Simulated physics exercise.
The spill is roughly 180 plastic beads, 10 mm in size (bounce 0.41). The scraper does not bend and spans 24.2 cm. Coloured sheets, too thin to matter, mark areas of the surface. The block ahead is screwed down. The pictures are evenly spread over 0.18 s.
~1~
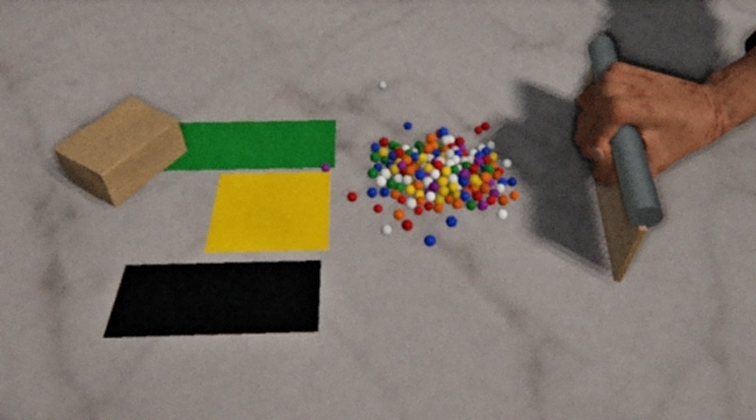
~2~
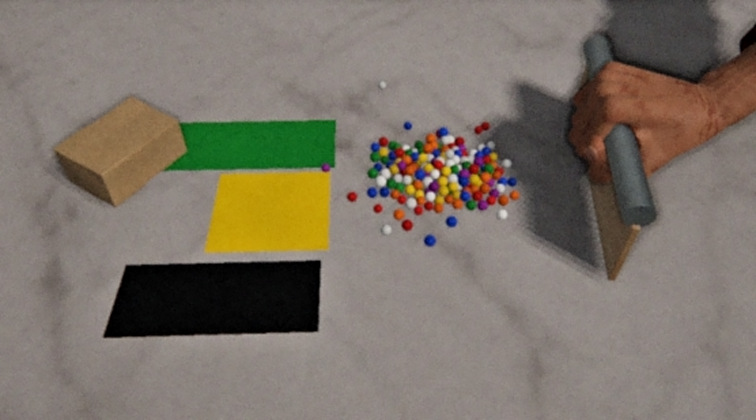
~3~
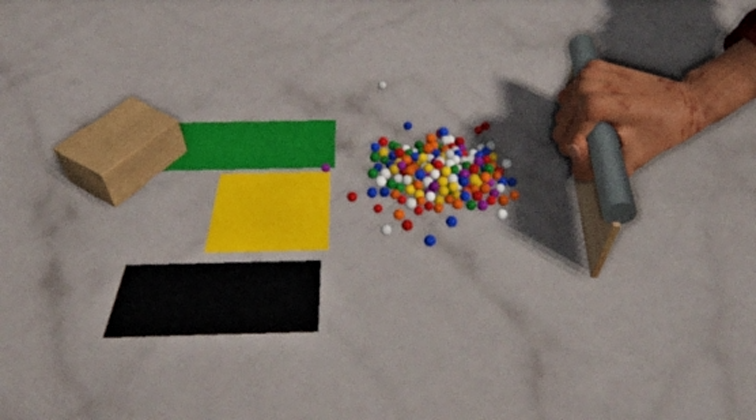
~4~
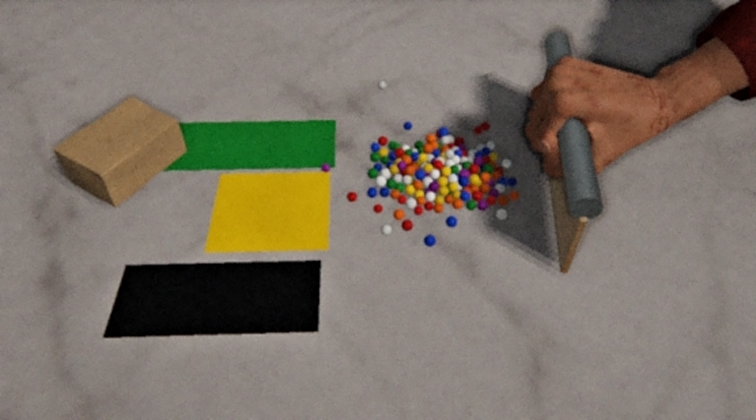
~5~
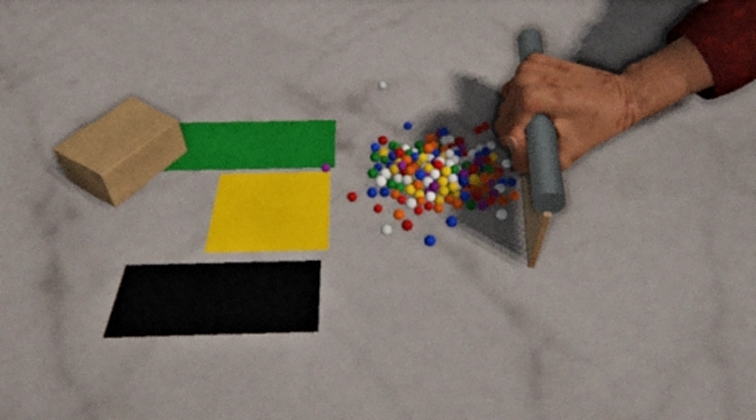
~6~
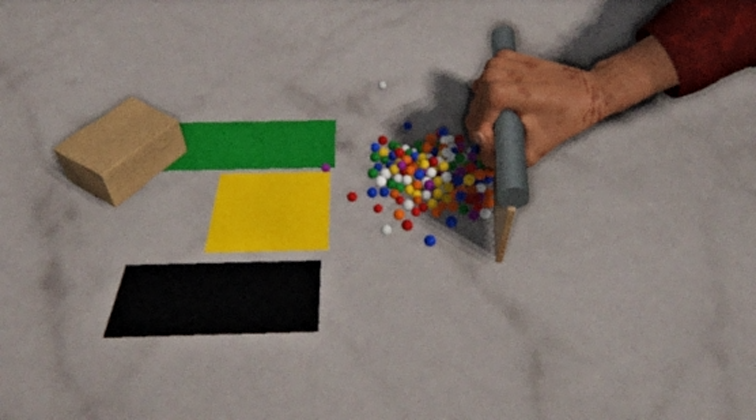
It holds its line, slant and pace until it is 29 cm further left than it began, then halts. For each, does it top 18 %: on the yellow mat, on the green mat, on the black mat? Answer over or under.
On the yellow mat: Under; on the green mat: Over; on the black mat: Under.
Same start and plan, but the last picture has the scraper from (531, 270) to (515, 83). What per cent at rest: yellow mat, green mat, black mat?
Yellow mat 25, green mat 20, black mat 10.
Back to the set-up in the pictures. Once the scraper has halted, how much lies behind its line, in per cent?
Roughly 0 per cent.
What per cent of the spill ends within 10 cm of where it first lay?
About 0 per cent.
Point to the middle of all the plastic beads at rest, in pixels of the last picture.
Around (202, 150).
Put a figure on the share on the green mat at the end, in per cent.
Roughly 35 per cent.
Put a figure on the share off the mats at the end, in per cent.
Roughly 60 per cent.
Then, 0.18 s after the last picture, scraper 24 cm from its start, spill 18 cm wide; yellow mat 30 %, green mat 30 %, off the mats 40 %.
Then, 0.36 s after the last picture, scraper 30 cm from its start, spill 24 cm wide; black mat 5 %, yellow mat 15 %, green mat 45 %, off the mats 40 %.
Then, 0.51 s after the last picture, scraper 30 cm from its start, spill 27 cm wide; black mat 5 %, green mat 35 %, off the mats 60 %.
In the end, black mat 5 %, yellow mat 0 %, green mat 35 %, off the mats 60 %.
